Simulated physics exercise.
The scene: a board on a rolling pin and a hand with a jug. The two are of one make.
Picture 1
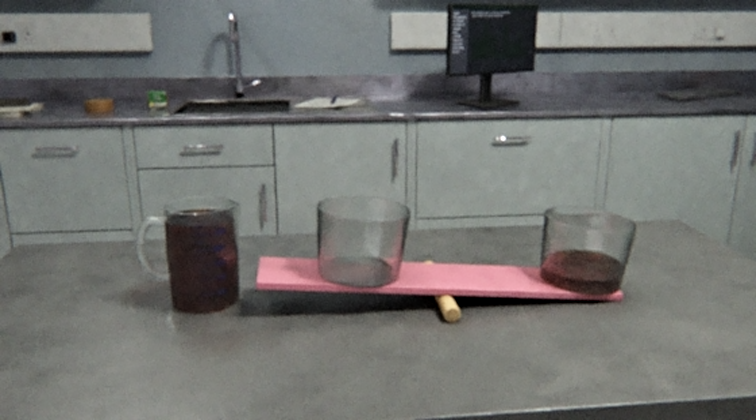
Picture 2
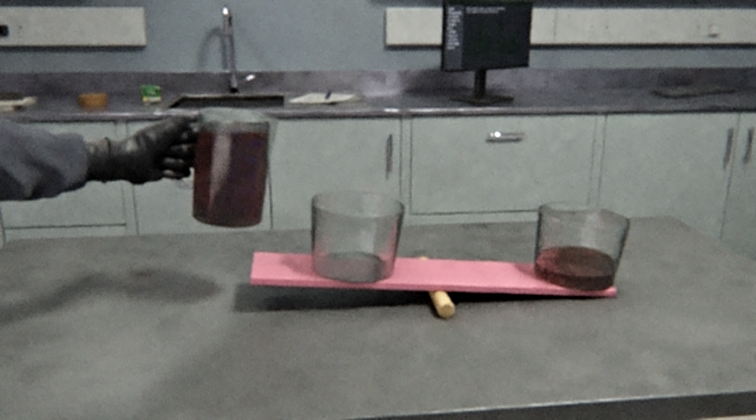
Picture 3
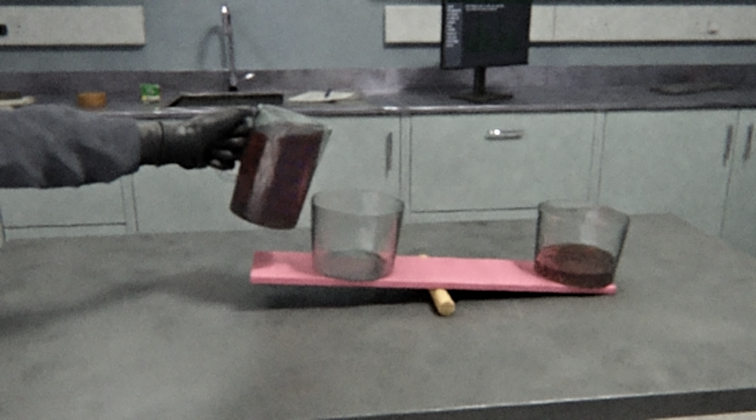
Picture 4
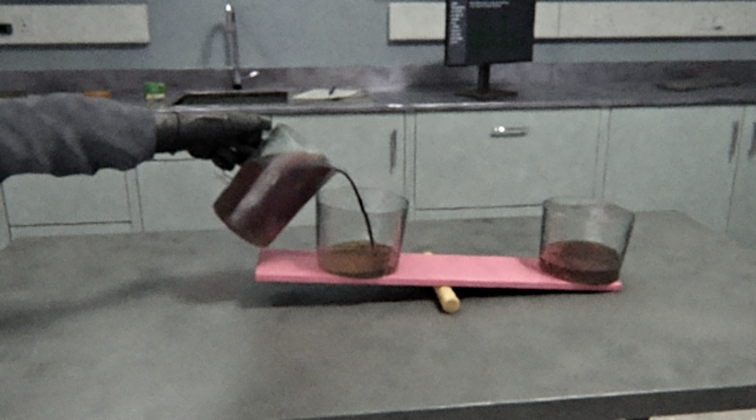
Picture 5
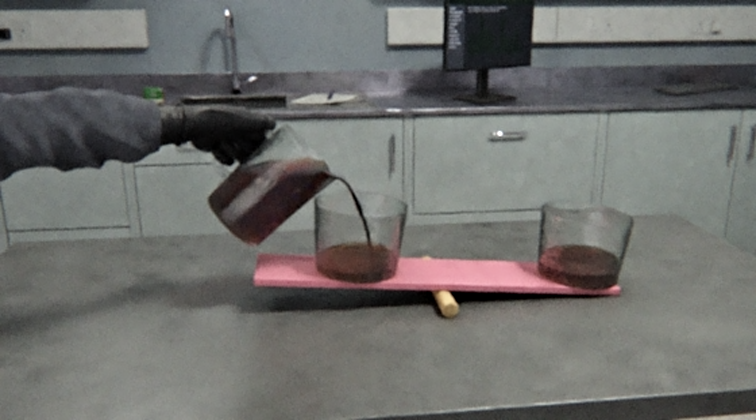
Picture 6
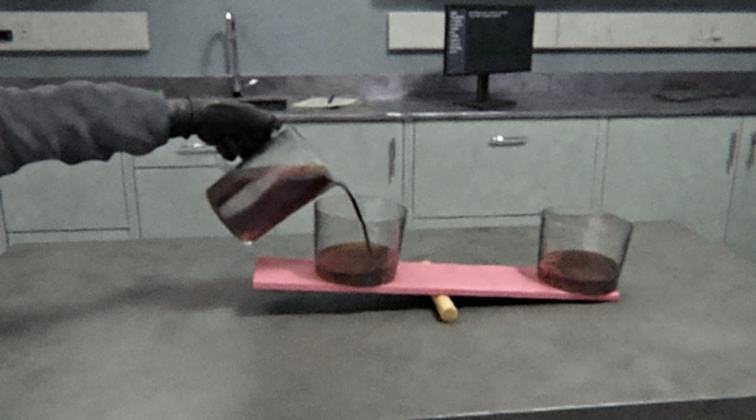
A gloved hand lifted a jug of dark tea and poured it into the empty left tub, filling it partway, while the pink board stayed tilted down toward the right tub.
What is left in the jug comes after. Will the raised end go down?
In the end the board tips the other way.
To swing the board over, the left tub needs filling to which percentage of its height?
I make it 45 per cent.
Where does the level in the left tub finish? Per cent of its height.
Close to 75 %.
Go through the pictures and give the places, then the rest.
In the first picture, before the pour; jug (203, 251) nearly full; left tub (361, 240) empty, raised; right tub (585, 249) about a quarter full, on the low side.
In the second picture, the jug is on its way; rolling pin (445, 308); left tub (355, 235) empty.
In the third picture, the tea nears the lip; jug (278, 165) nearly full; left tub (355, 233) empty.
In the fourth picture, pouring; rolling pin (450, 303); left tub nearly empty, surface at (358, 258); right tub about a quarter full, surface at (580, 257).
In the fifth picture, pouring; jug (272, 184) tipped 50° with nearly all of its load; left tub (359, 236) nearly empty.
In the sixth picture, pouring; rolling pin (448, 313); left tub about a quarter full, surface at (357, 259); right tub about a quarter full, surface at (578, 267).
A moment on, the left tub is about half full; the board leans as before.
Further on, the left tub is about two thirds full; the board has swung over, and that end is down.
When it is over, the left tub is about three quarters full; the board has swung over, and that end is down.
